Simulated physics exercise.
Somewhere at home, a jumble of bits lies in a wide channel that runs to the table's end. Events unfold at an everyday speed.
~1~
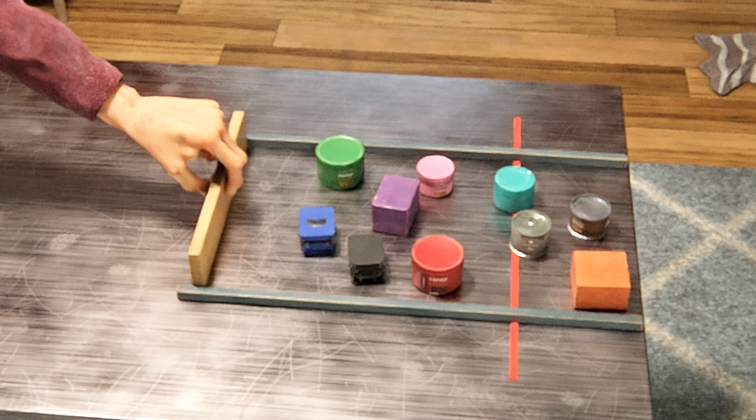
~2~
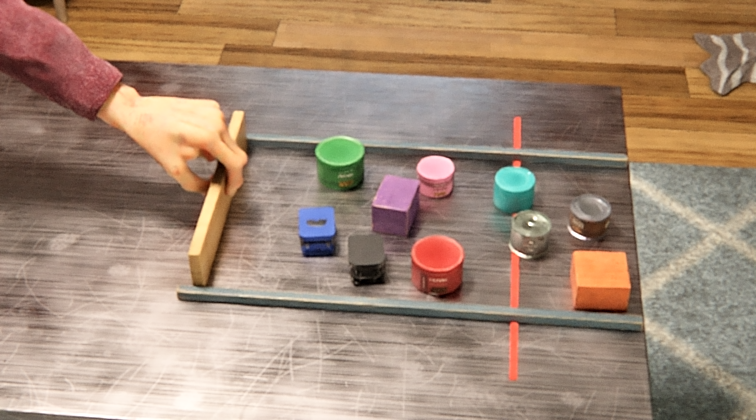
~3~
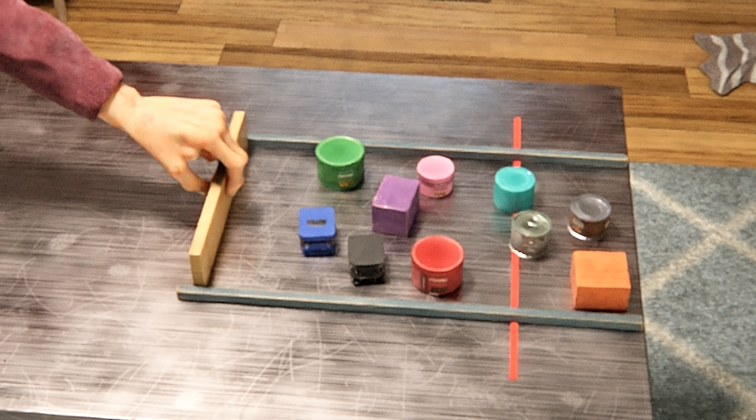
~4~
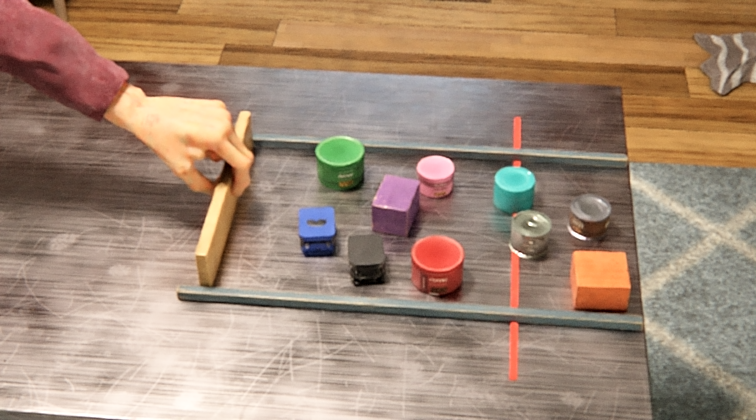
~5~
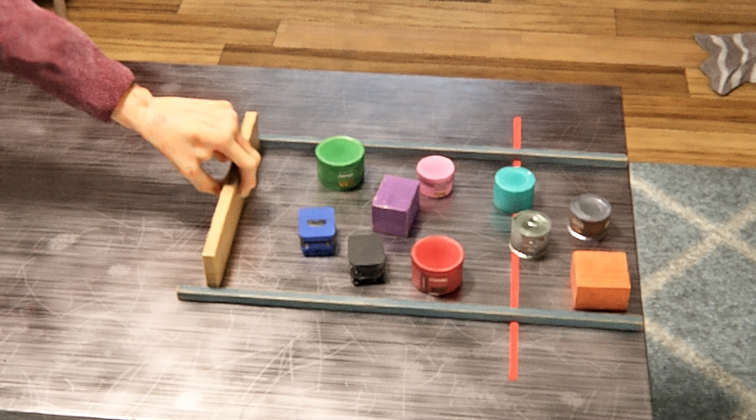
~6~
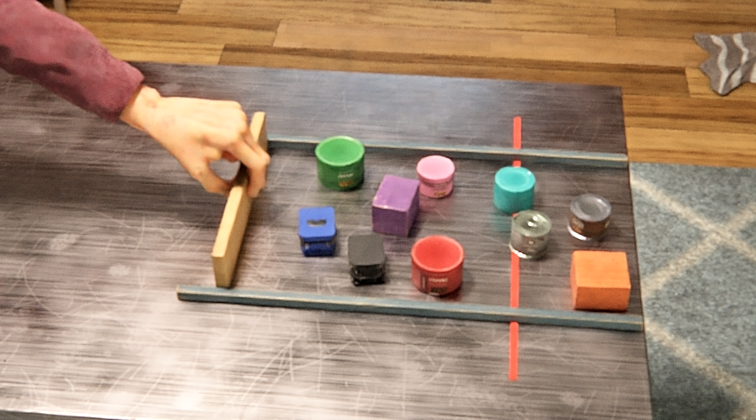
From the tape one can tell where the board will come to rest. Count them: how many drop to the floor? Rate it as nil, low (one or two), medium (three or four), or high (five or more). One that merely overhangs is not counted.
Nil.
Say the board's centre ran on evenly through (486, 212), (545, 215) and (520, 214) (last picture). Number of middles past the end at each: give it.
It comes out as 0, then 1, then 0.
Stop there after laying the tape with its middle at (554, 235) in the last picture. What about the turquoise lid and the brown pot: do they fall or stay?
Turquoise lid: Still there. Brown pot: Over the edge.
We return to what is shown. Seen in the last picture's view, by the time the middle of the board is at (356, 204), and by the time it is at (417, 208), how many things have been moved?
The count reaches 4 first and 7 second.
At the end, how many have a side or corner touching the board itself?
Contact count: 5.
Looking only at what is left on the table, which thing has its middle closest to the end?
It's the brown pot.
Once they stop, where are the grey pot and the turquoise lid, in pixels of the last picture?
The first sits around (570, 237), while the other sits around (582, 212).
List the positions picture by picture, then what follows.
The first picture shows orange block (600, 280); brown pot (589, 217); grey pot (530, 234); board (220, 196); tape (516, 232).
The second picture shows brown pot (589, 217); green tub (340, 163).
The third picture shows grey pot (530, 235); purple block (396, 205).
The fourth picture shows orange block (600, 281); pink tub (435, 177).
The fifth picture shows brown pot (589, 217); turquoise lid (514, 190).
The sixth picture shows orange block (600, 281); brown pot (589, 217); grey pot (530, 235); board (242, 197); tape (516, 232).
Soon after, none off yet; orange block at rest near (600, 281); brown pot at rest near (589, 217); grey pot at rest near (530, 235).
In the end, the number that fall off is zero.
